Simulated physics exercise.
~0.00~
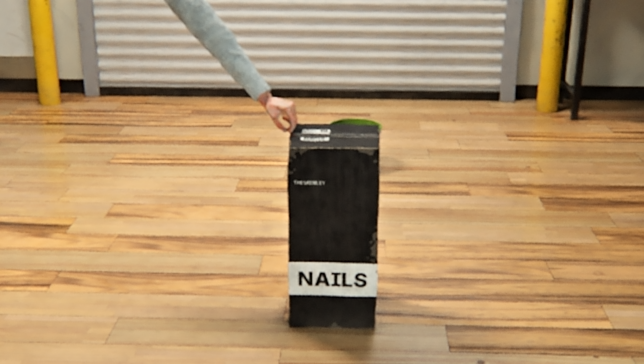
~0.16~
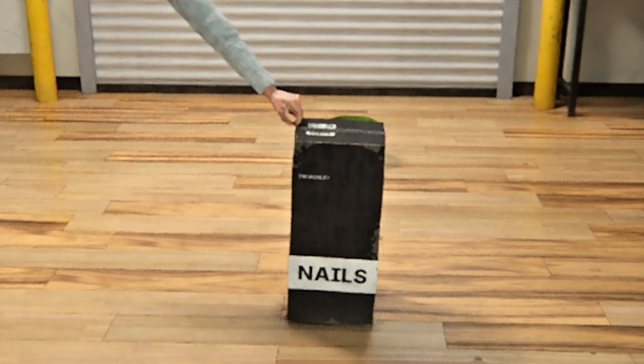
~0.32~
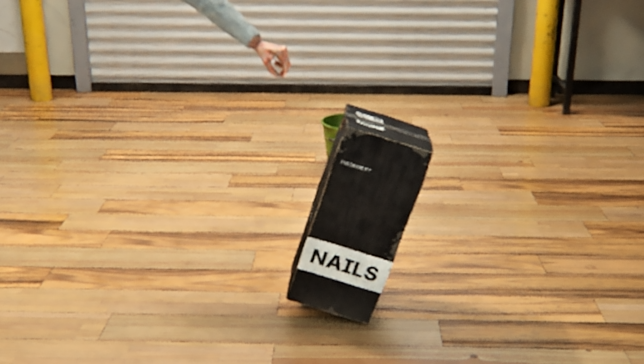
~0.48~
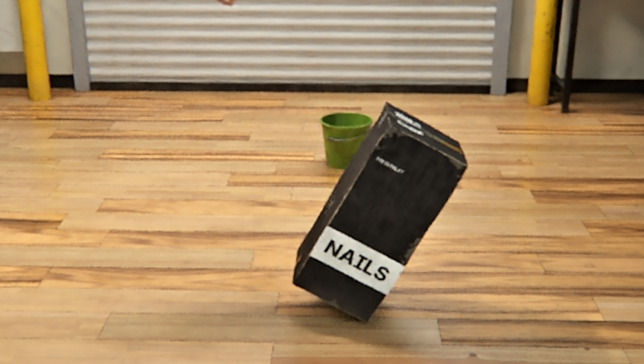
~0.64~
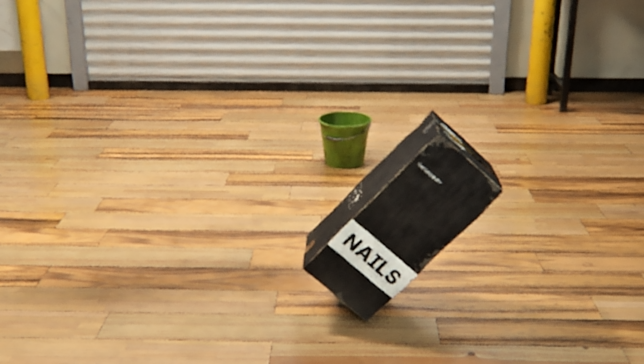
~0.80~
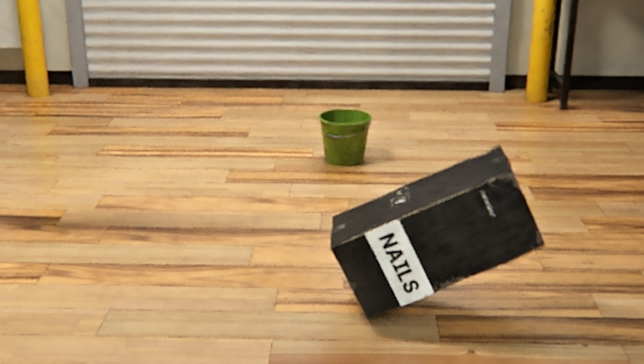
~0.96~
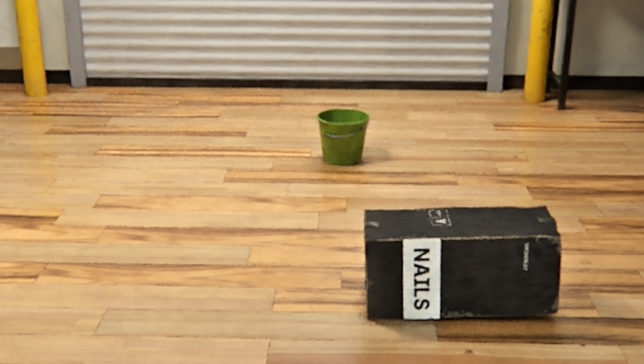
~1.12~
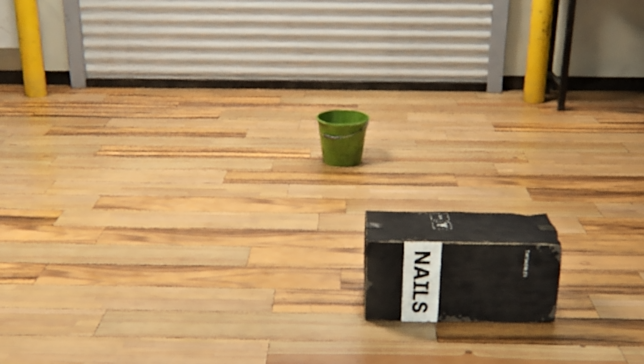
A tall black box labelled NAILS got a quick shove at its top from a hand, which then drew back as the box tipped to the right, revealing a green bucket behind it, and toppled onto its side, where it lay still.
